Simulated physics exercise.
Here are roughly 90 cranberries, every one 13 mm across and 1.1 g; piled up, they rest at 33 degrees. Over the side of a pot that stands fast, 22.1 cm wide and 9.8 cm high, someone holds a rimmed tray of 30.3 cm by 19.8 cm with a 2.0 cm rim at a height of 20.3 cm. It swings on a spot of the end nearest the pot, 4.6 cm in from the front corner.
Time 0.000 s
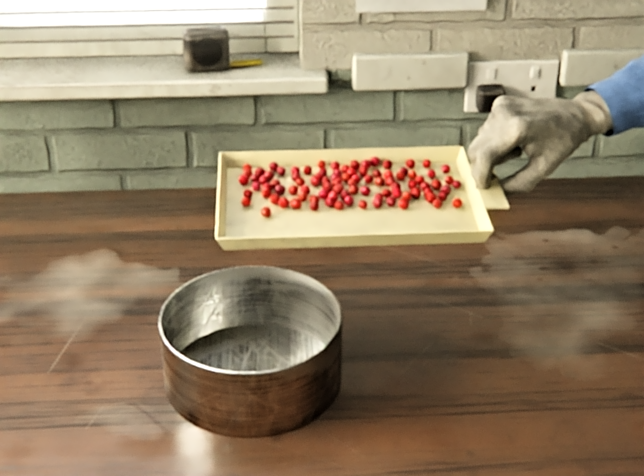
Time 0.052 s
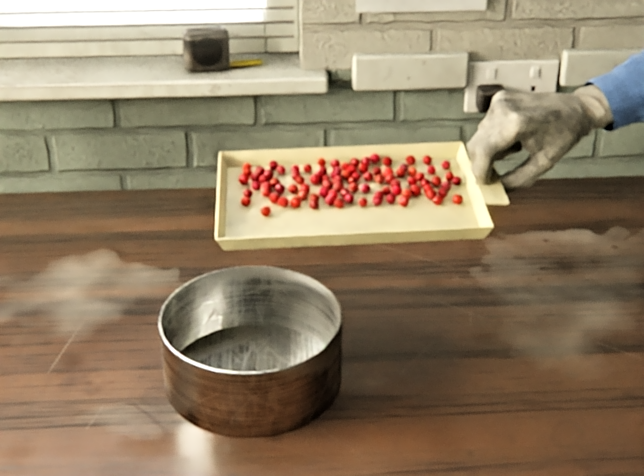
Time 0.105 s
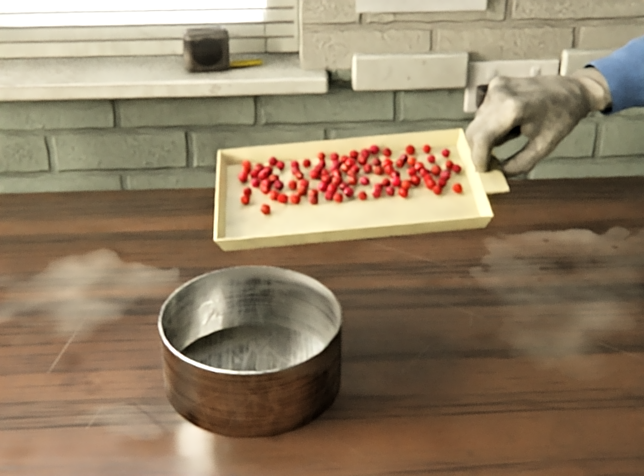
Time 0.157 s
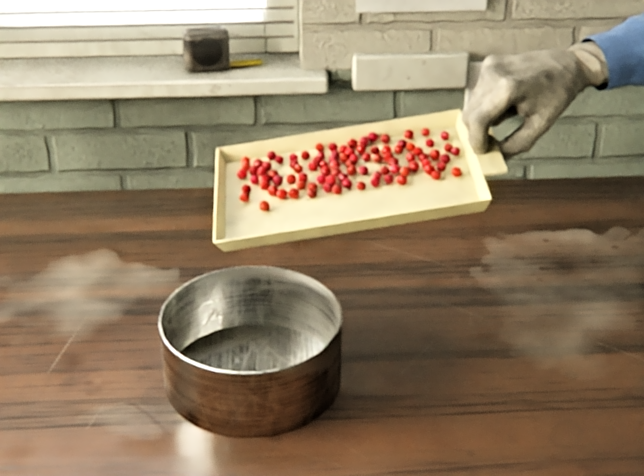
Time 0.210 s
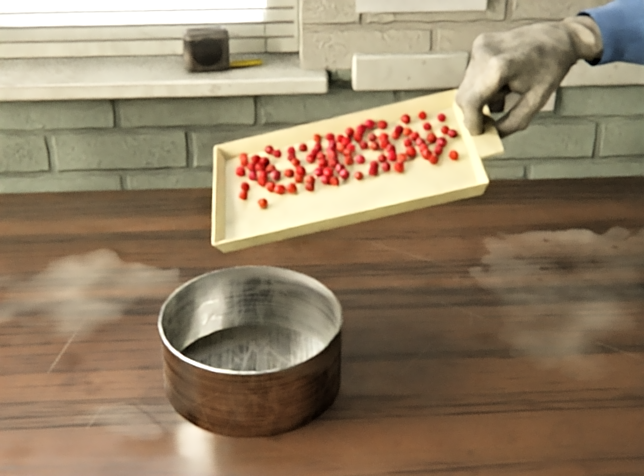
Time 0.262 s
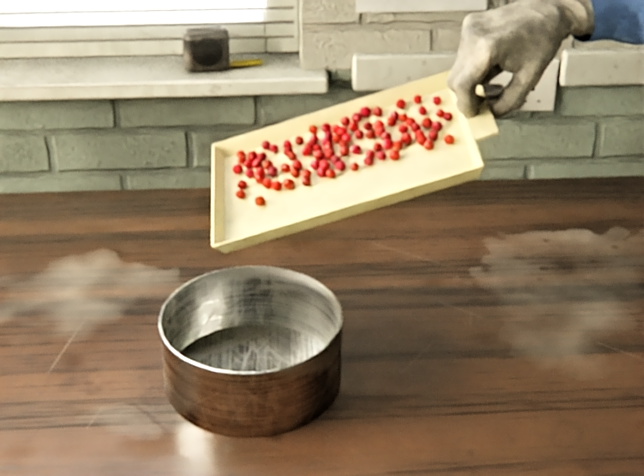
A gloved-looking gray hand in a blue sleeve held a cream tray of red berries above a pot on a wooden table, then raised its right end, slanting the tray down toward the left.
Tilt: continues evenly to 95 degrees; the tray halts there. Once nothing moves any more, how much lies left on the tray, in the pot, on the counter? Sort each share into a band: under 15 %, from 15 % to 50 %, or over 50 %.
Left on the tray: Under 15 %; pot: Over 50 %; counter: From 15 % to 50 %.
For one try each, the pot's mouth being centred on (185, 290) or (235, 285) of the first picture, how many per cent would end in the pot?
90 and 65 %.
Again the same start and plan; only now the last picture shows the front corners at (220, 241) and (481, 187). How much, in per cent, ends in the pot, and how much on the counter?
That works out as pot 100 and counter 0.
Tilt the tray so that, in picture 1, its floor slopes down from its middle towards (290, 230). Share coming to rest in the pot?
That would be close to 90 per cent.
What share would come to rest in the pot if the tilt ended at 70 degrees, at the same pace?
It would land at about 50 percent.
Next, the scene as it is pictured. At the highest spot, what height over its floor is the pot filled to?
I'd say near 3.0 centimetres.
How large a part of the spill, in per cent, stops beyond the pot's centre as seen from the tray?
Some 100 per cent.
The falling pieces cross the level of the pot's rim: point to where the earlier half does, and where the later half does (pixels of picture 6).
(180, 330) or so first, later (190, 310).
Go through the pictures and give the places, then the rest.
In the first picture, tray tilt 0 degrees, front corners at (223, 235) and (485, 227); middle of the pieces at (353, 183); pot at (251, 316).
In the second picture, tray tilt 1 degrees, front corners at (223, 235) and (485, 223); middle of the pieces at (353, 181).
In the third picture, tray tilt 4 degrees, front corners at (222, 236) and (485, 212), lowest corner left front; middle of the pieces at (352, 174).
In the fourth picture, tray tilt 9 degrees, front corners at (221, 237) and (483, 196), lowest corner left front; middle of the pieces at (350, 164).
In the fifth picture, tray tilt 14 degrees, front corners at (220, 239) and (480, 179), lowest corner left front; middle of the pieces at (348, 153).
In the sixth picture, tray tilt 19 degrees, front corners at (219, 240) and (475, 163), lowest corner left front; middle of the pieces at (344, 144); pot at (251, 316). The tray's pace is about 95 degrees a second.
Then, at 0.65 s, tilt 55 degrees; the tray holds 100 %, the pot 0 %.
Then, at 0.91 s, tilt 80 degrees; the tray holds 55 %, the pot 15 %.
After 1.28 s, tilt 95 degrees; the tray holds 0 %, the pot 70 %.
At rest (2.0 s), tray 0 %, pot 70 %, counter 30 %.
